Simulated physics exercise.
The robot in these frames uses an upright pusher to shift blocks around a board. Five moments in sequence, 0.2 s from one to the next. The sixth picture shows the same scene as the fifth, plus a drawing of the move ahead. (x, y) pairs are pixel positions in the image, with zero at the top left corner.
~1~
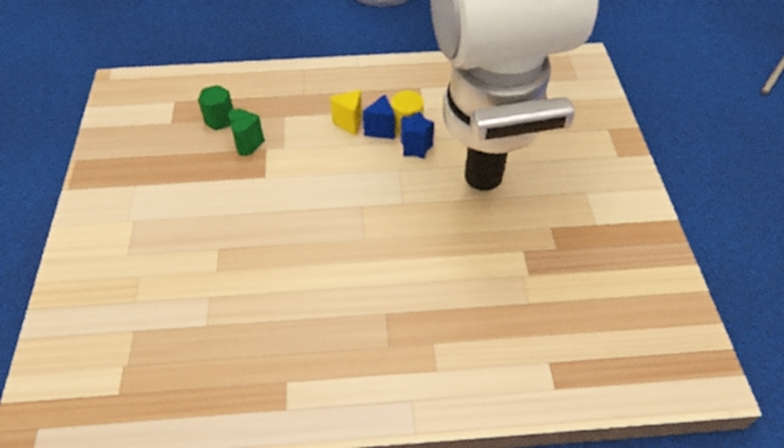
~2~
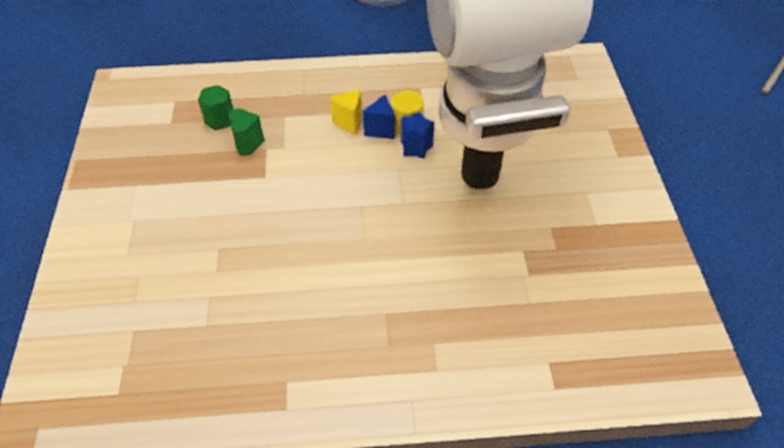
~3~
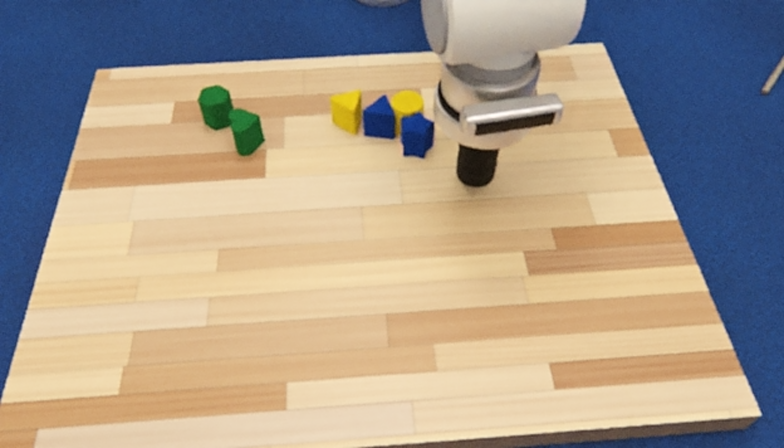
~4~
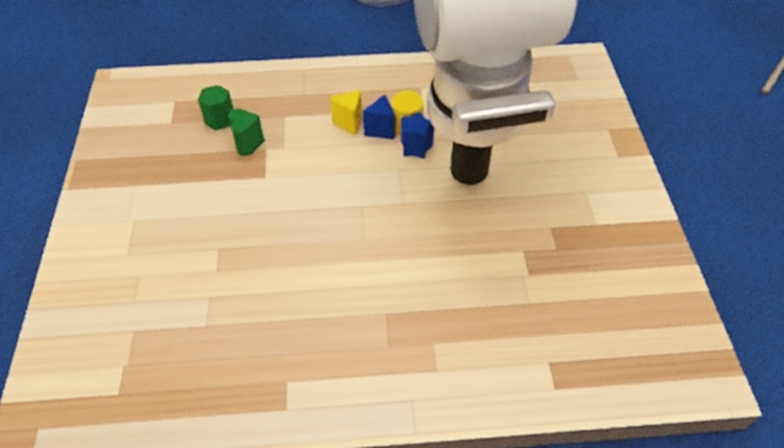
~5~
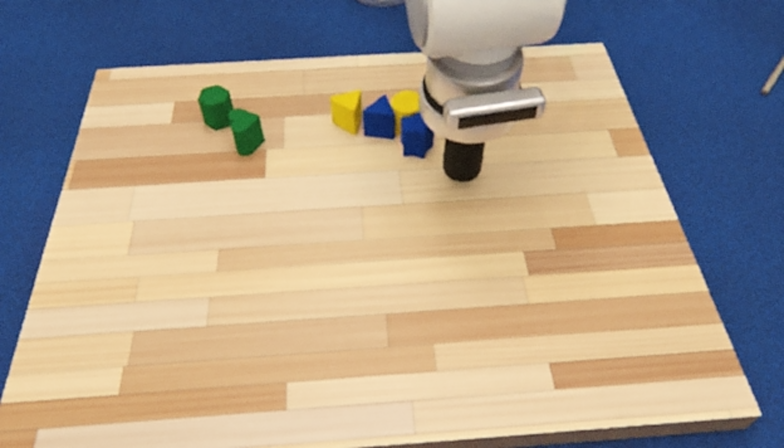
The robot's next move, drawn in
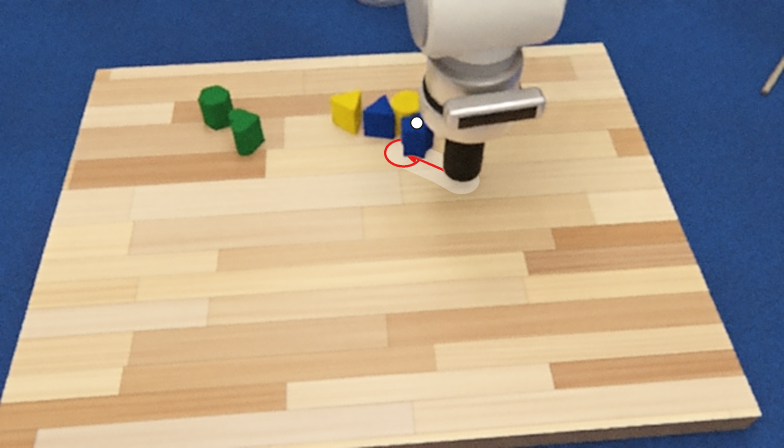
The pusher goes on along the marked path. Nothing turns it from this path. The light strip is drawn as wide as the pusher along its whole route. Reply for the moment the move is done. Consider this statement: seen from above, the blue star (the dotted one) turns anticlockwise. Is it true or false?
That statement is not accurate.
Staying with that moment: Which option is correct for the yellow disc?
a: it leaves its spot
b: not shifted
a.
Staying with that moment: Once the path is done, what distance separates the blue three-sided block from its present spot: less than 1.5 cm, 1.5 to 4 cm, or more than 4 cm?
It goes 1.5 to 4 cm.
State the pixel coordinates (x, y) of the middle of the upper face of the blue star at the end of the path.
I'd guess (394, 107).
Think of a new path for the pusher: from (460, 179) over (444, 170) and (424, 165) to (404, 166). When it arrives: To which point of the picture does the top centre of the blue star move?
It sits at (400, 119).
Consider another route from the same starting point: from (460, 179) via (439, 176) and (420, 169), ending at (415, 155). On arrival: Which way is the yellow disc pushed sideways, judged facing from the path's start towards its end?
Pushed right.
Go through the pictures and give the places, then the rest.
In the first picture, lower end of the pusher at (483, 177), tops of blocks, yellow three-sided block at (348, 99), blue three-sided block at (381, 106), yellow disc at (408, 101), blue star at (417, 123).
In the second picture, pusher at (480, 176), blocks as before.
In the third picture, pusher at (475, 174), blocks as before.
In the fourth picture, pusher at (469, 171), blocks as before.
In the fifth picture, pusher at (462, 168), yellow three-sided block at (348, 99), blue three-sided block at (381, 106), yellow disc at (408, 101), blue star at (417, 123).
The drawn path runs from (460, 179) over (442, 169) and (423, 161) to (403, 153); the dot is on the blue star.
The first path, step by step. Halfway along, pusher at (432, 154); blue star at (413, 120), turned 15° clockwise.
At the end, pusher at (404, 142); yellow three-sided block not moved; blue three-sided block at (368, 98), turned 25° anticlockwise; yellow disc at (405, 88); blue star at (394, 107), turned 45° clockwise.
